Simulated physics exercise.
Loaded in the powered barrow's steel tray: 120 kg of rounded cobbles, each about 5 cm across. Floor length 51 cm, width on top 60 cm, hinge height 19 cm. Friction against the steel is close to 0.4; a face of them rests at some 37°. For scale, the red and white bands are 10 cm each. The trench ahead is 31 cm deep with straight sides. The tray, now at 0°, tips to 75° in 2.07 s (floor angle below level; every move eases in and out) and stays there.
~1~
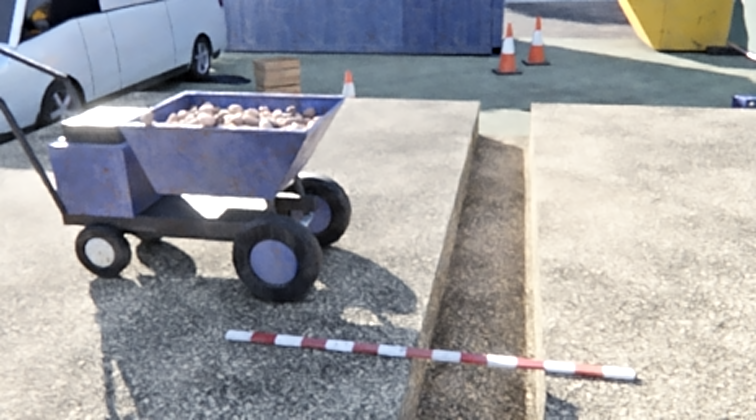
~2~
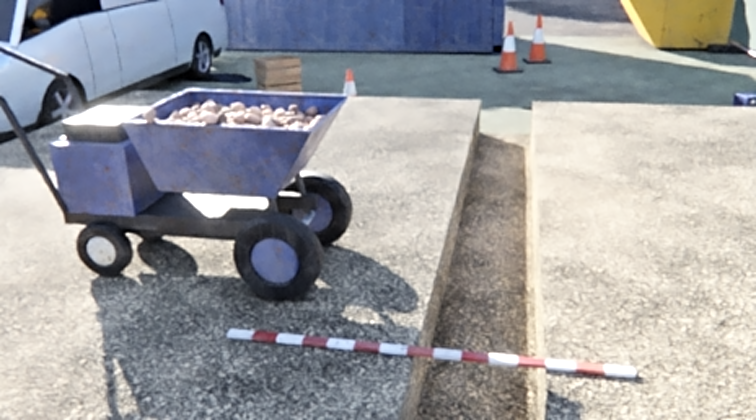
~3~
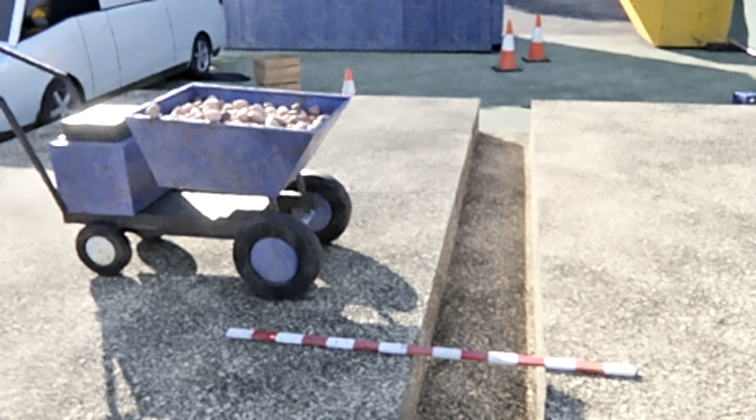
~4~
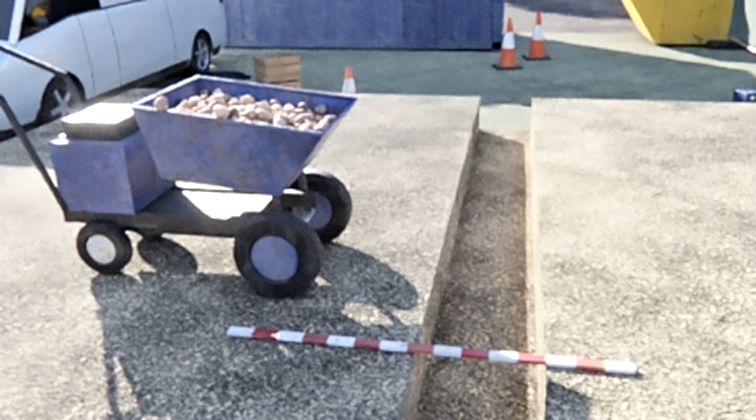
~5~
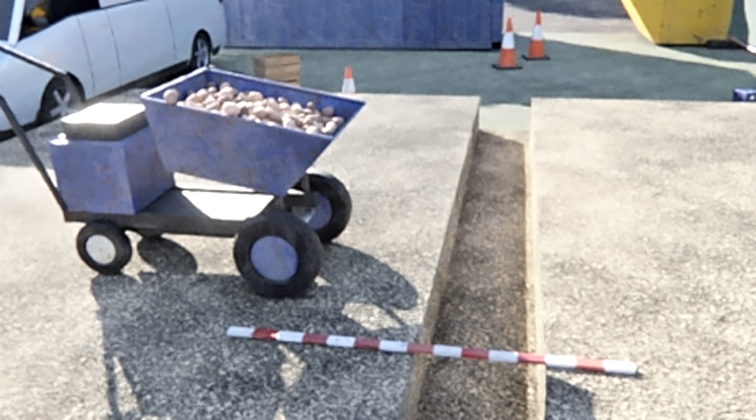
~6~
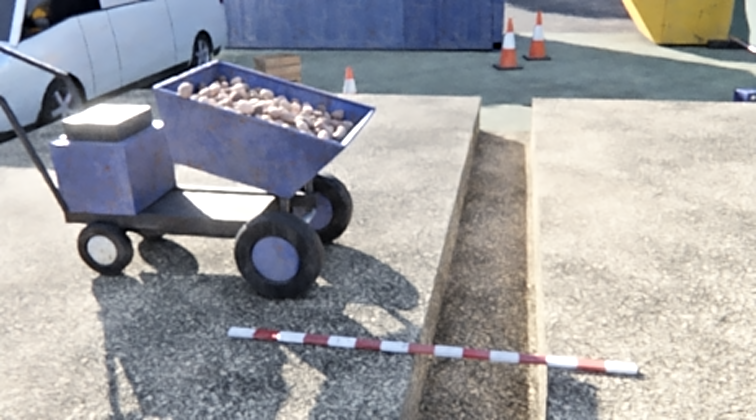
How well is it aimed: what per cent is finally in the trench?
Close to 100 in a hundred.
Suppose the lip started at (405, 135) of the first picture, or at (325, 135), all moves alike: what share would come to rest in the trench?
Near 60 per cent from the first place, 100 from the second.
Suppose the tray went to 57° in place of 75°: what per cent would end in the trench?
In that case some 30 per cent.
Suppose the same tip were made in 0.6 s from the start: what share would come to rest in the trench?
In that case some 100 per cent.
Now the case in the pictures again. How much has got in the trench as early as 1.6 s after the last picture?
Some 50 per cent.
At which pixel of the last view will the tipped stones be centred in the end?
Around (482, 326).
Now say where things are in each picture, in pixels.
In the first frame, the tray is at 0°, its lip at (307, 133); the top of the load is at (238, 115).
In the second frame, lip at (310, 132), floor tilted 1°, highest stones at (228, 113).
In the third frame, lip at (314, 133), floor tilted 3°, highest stones at (214, 108).
In the fourth frame, lip at (322, 135), floor tilted 6°, highest stones at (213, 100).
In the fifth frame, the tray is at 10°, its lip at (332, 140); the top of the load is at (214, 95).
In the sixth frame, lip at (345, 147), floor tilted 15°, highest stones at (223, 88).
Then, 0.9 s after the last picture the floor is at 63°, 98 % in the tray, 1 % in the trench; the foremost stones are at (445, 261).
Then, 1.6 s after the last picture the floor is at 75°, 49 % in the tray, 50 % in the trench; the foremost stones are at (533, 337).
Then, 1.9 s after the last picture the floor is at 75°, 25 % in the tray, 75 % in the trench; the foremost stones are at (533, 341).
Then, 3.9 s after the last picture the floor is at 75°, 0 % in the tray, 100 % in the trench; the foremost stones are at (534, 346).
